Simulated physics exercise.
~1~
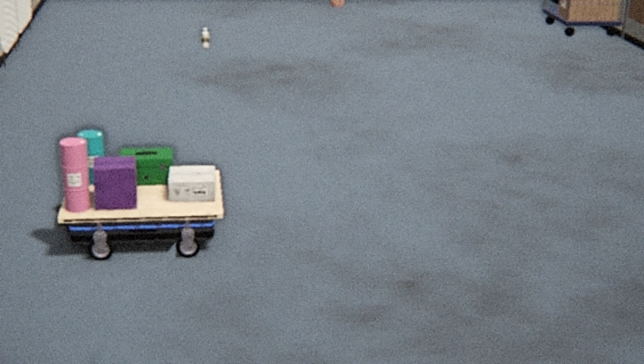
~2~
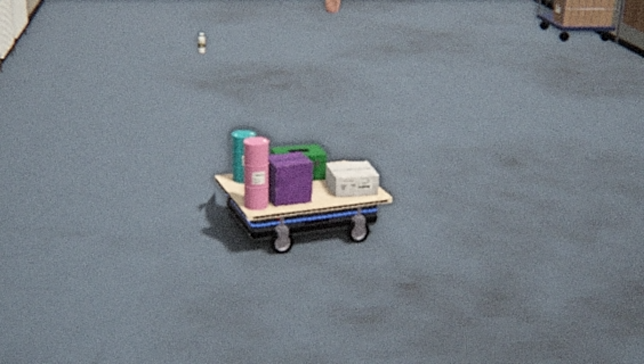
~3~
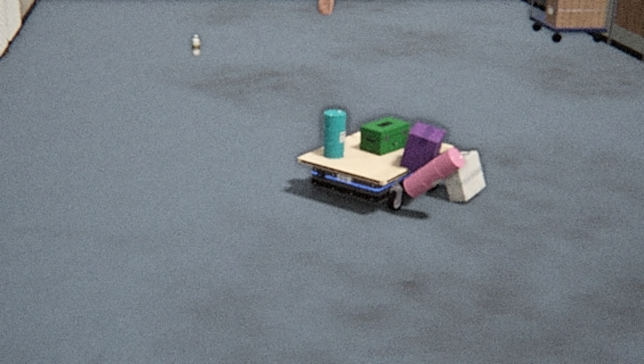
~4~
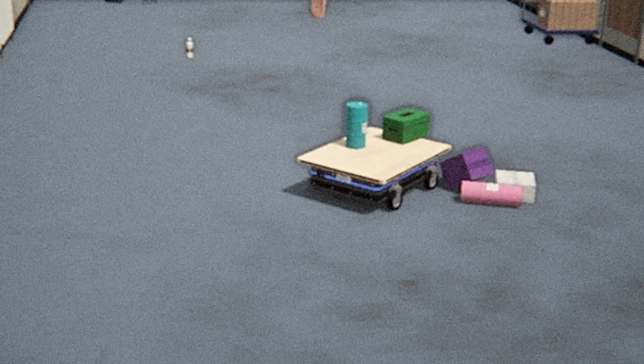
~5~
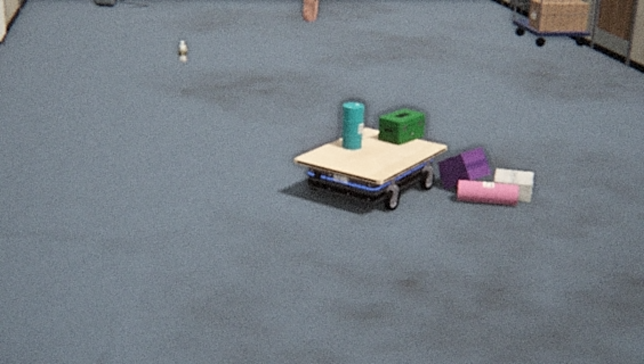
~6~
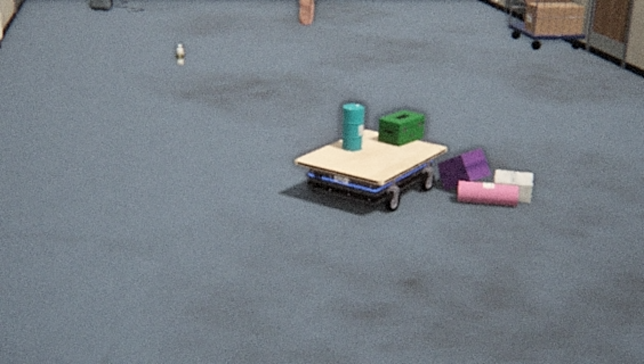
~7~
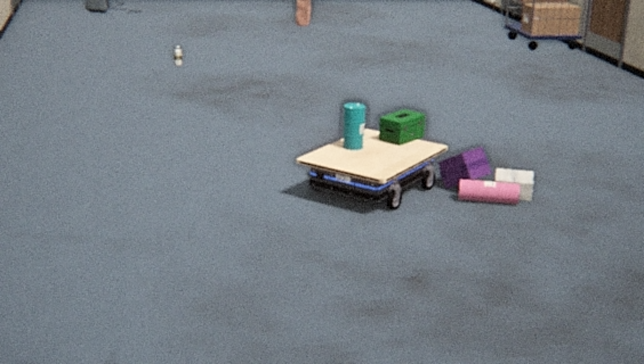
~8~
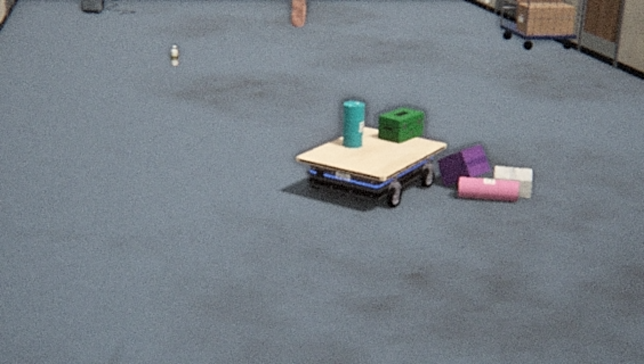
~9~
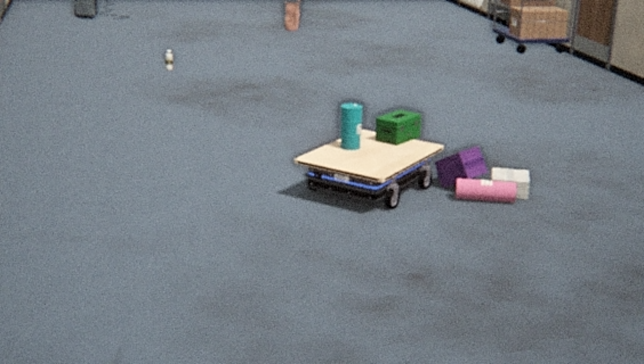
On a grey floor, a rolling cart turns and stops, spilling three of five items.
